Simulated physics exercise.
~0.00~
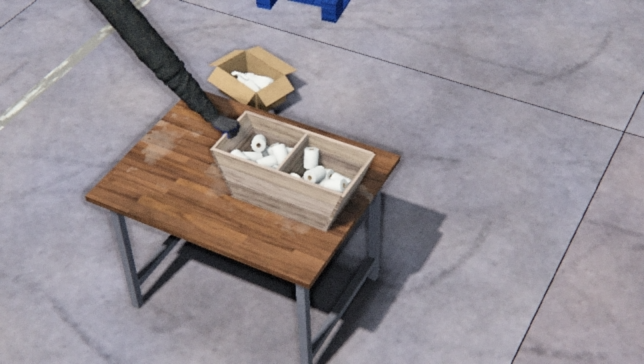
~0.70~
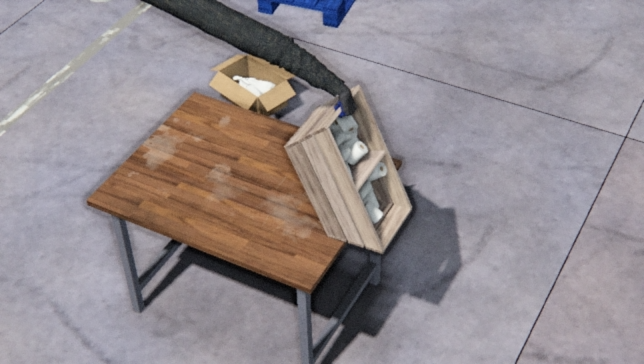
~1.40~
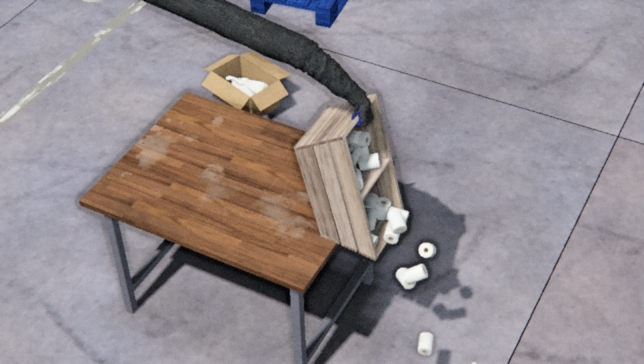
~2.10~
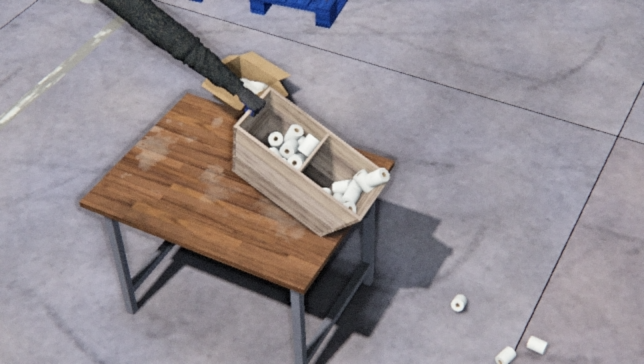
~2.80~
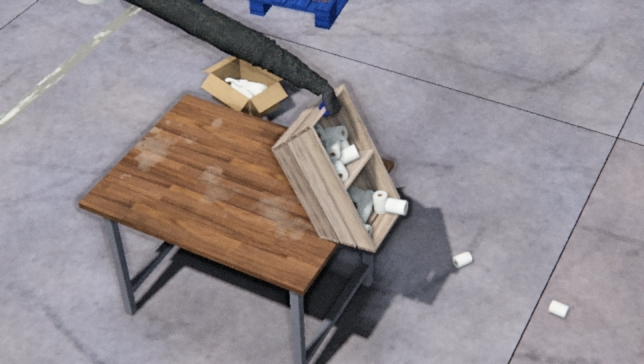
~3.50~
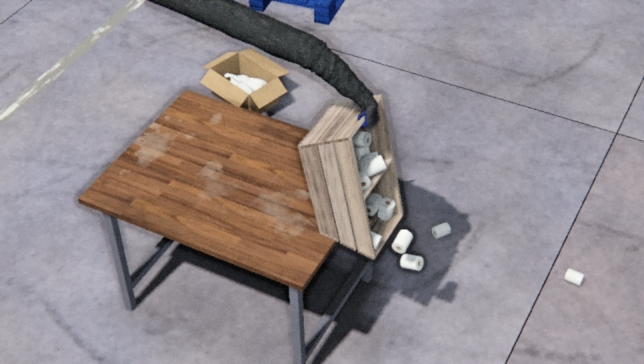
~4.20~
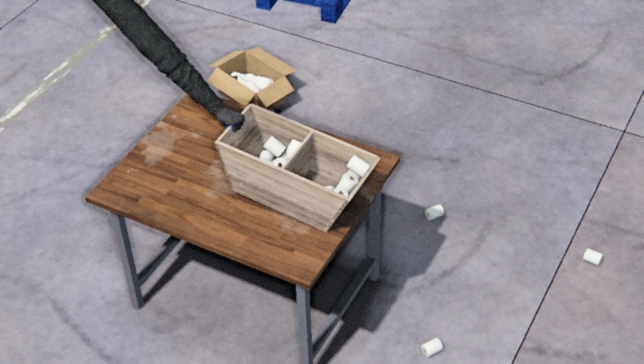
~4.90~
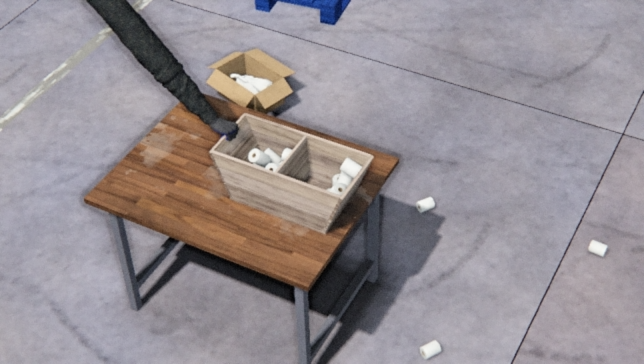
A dark, flexible arm tips a divided wooden container of white paper rolls steeply to the right on a wooden table, spilling several onto the floor, partly lowers it, tilts it again so more fall, then sets it flat with some rolls still inside.
